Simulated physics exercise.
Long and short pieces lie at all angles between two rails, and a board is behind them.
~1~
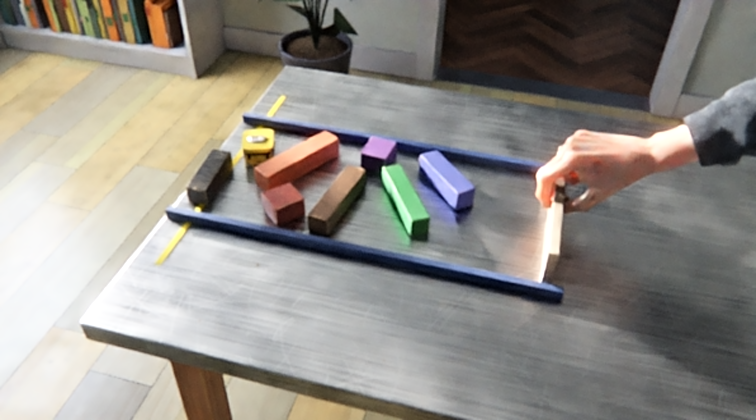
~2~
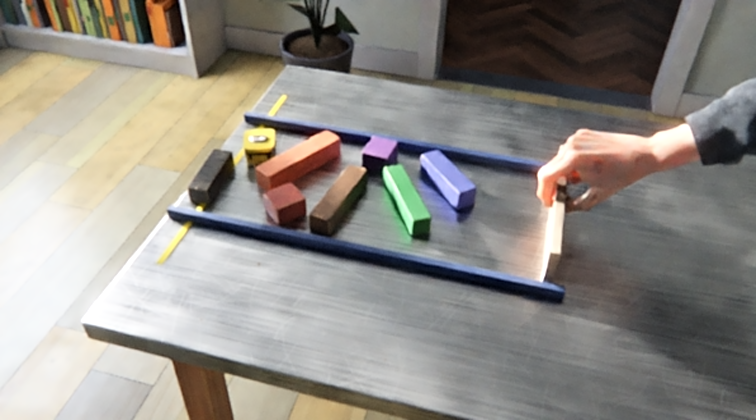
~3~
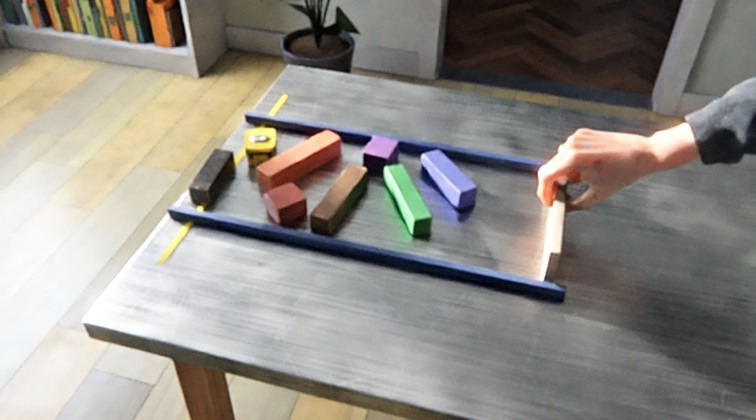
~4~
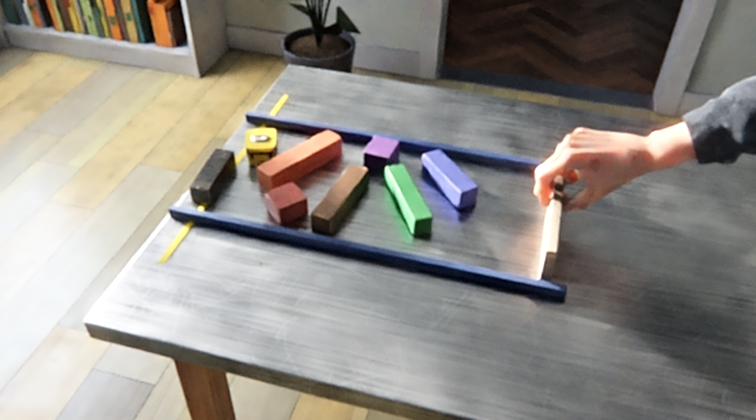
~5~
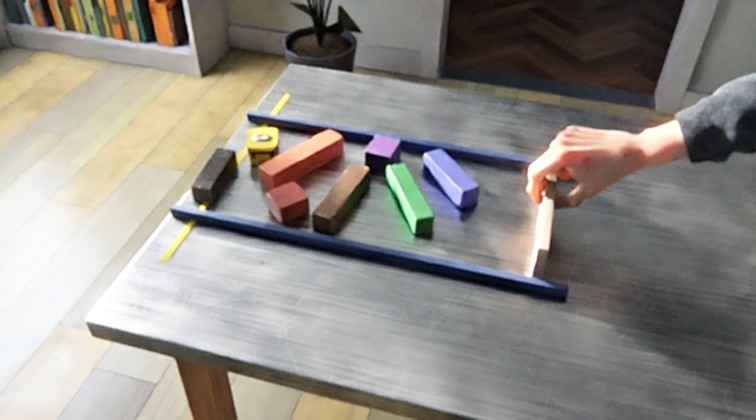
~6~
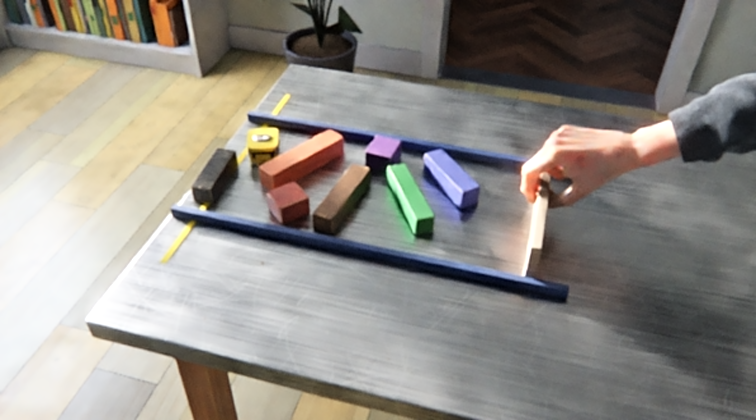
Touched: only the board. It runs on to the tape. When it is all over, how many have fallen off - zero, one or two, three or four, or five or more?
By then five or more have fallen off.
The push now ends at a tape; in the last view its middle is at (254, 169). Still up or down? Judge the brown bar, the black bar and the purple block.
What happens: The brown bar does not come off, the black bar goes down, the purple block does not come off.
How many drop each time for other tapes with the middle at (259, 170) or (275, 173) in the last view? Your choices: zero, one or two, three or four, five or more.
First tape: 3 or 4; second tape: Either one or two.
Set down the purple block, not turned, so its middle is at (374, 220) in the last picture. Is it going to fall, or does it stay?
Placed there, it does not drop.
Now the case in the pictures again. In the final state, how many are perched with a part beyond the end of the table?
My count gives 1.
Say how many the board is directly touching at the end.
It ends up touching 2.
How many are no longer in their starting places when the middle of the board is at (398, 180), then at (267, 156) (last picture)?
So 4, and at the other place 8.
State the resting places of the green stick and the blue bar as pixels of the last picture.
The green stick finishes at (208, 160); the blue bar finishes at (241, 136).
Soon after, none off yet; black bar at rest near (215, 175); yellow case at rest near (264, 148); orange bar at rest near (303, 160).
After that, none off yet; black bar at rest near (215, 175); yellow case displaced about its own width near (247, 141); orange bar displaced a little near (263, 153).
In the end, the number that fall off is five or more; gone, purple block, brown bar, red block, orange bar, yellow case and black bar.
